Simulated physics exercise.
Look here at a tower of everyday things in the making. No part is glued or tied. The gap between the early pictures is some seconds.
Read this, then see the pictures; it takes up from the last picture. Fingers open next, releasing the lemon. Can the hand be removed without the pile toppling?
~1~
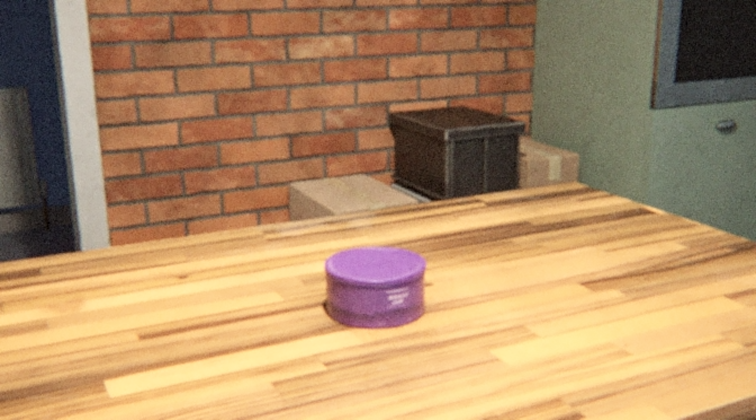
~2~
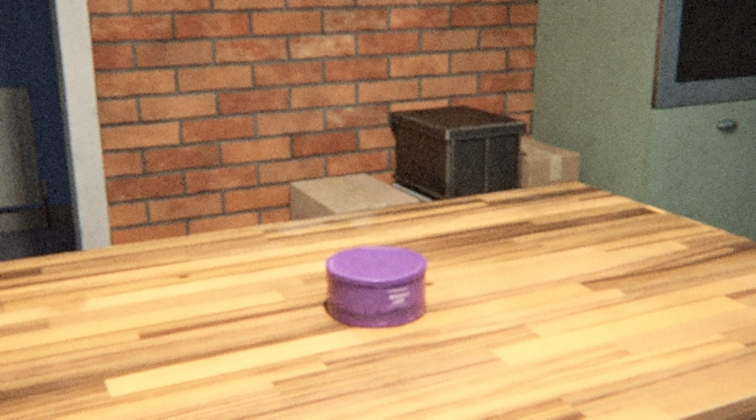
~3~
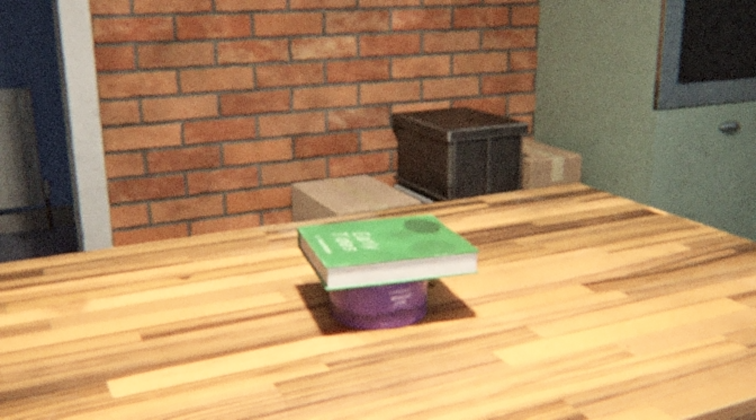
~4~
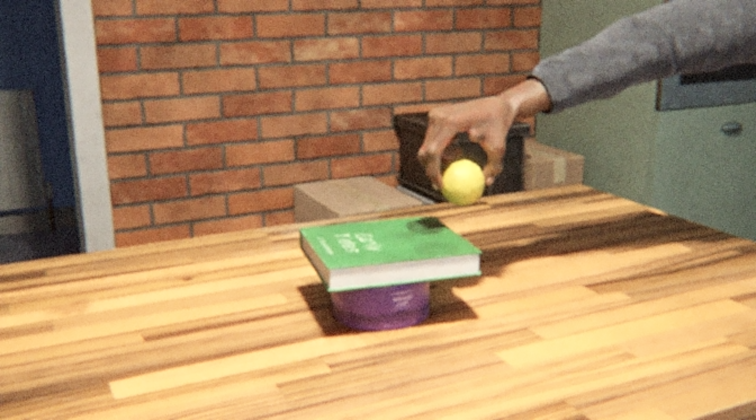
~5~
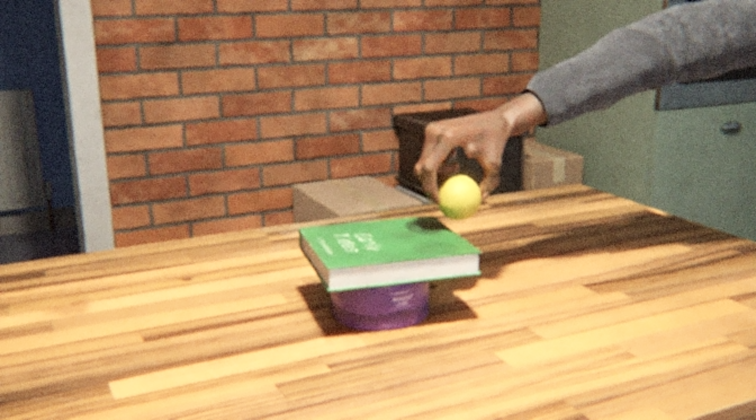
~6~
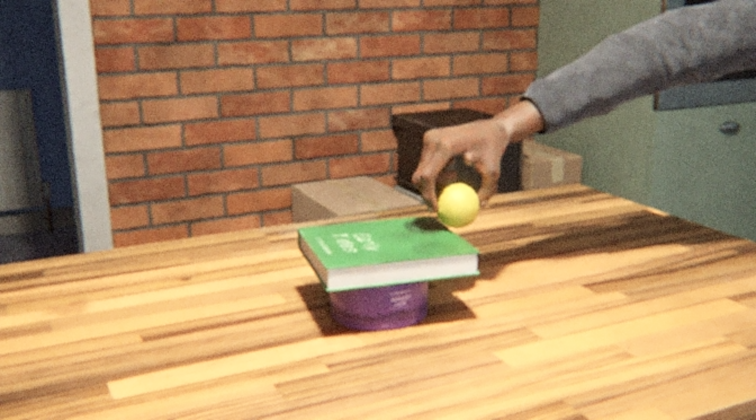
No, the balance fails.
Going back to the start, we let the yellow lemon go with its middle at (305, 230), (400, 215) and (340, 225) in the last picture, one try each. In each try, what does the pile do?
The pile collapses the first time, remains standing the second time and remains standing the third time.
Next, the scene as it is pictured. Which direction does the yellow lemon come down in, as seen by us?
Its movement is toward the right.
Then, 0.36 s after the last picture, yellow lemon now fallen.
Then, 0.72 s after the last picture, nothing new.
At rest, fallen, yellow lemon; the other 2 in place. Seen from the same camera at the end, yellow lemon near (489, 270). The pile loses its balance.
